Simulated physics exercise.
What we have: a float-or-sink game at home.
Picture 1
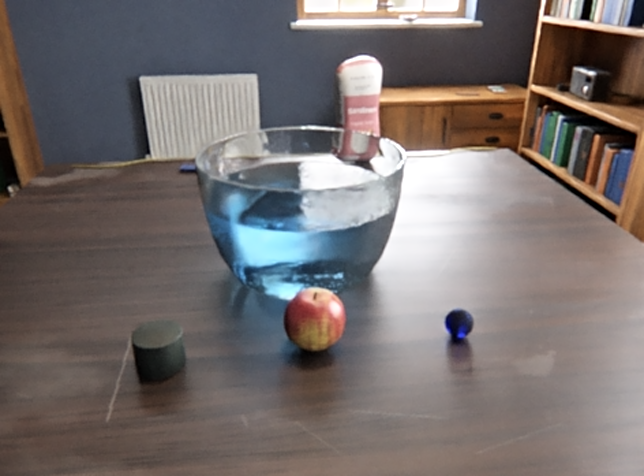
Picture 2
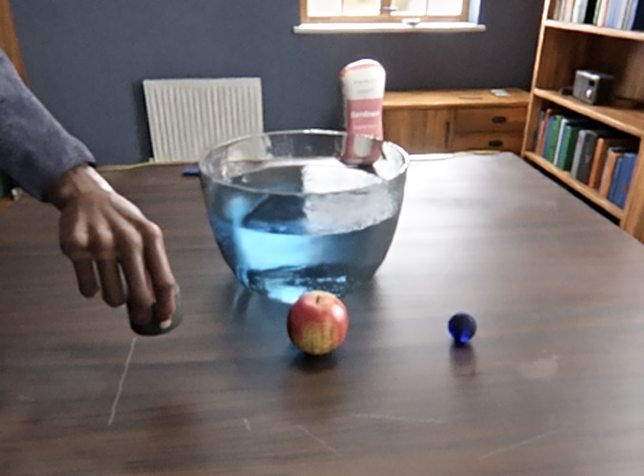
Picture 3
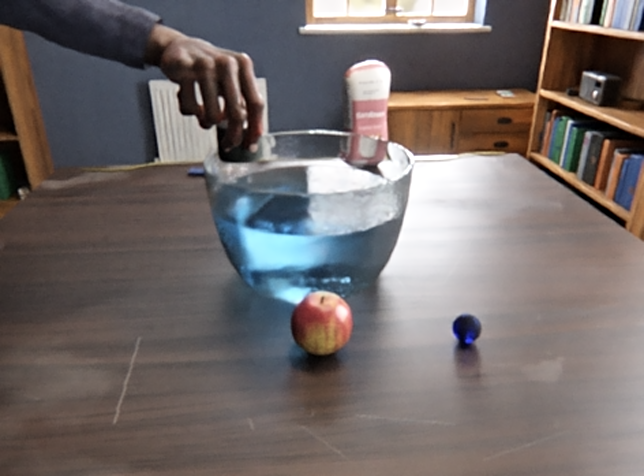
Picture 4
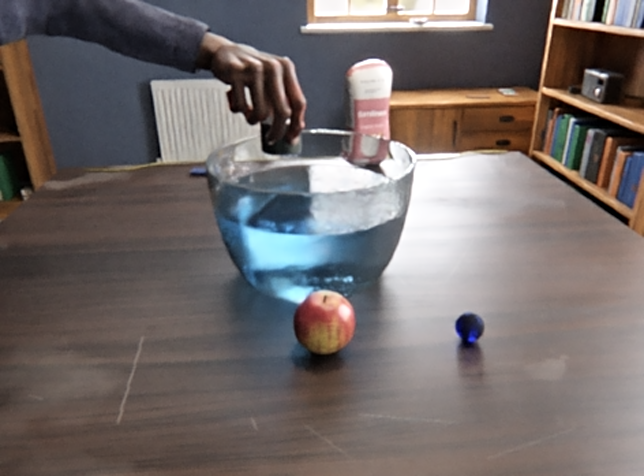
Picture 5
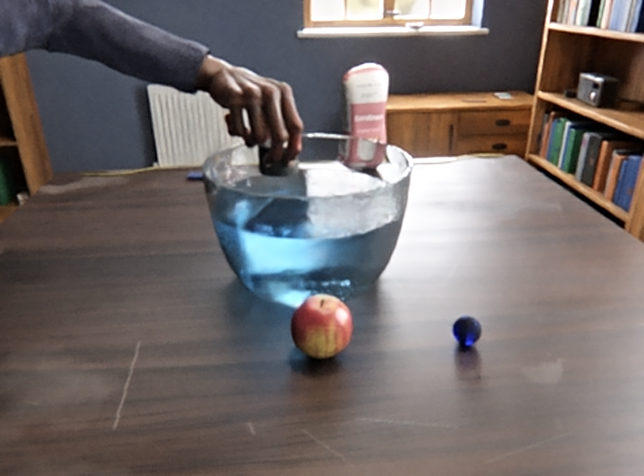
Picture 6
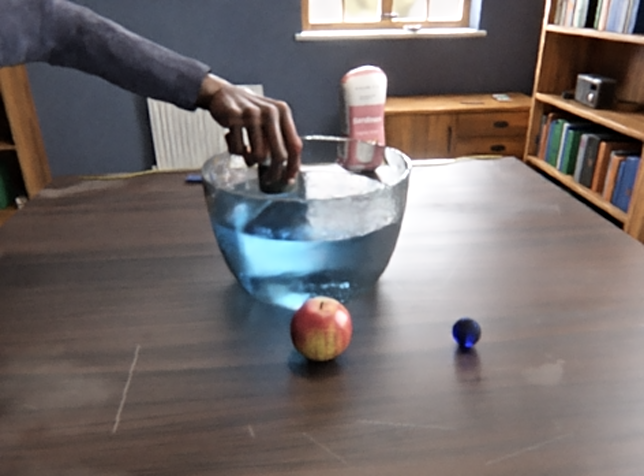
A hand picking up a dark cylinder from a wooden table, carrying it over a glass bowl of water and lowering it.
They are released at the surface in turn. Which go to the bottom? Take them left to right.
The left one goes to the bottom, the middle one stays at the surface, the right one goes to the bottom.
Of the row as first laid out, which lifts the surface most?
I say the middle object.
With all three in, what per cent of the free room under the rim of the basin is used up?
I make it 8 per cent.
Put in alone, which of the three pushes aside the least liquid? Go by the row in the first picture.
That is the one on the right.
A moment on, the iron weight drops to the bottom.
Further on, the apple stays afloat.
When it is over, the glass marble drops to the bottom; afloat, apple.
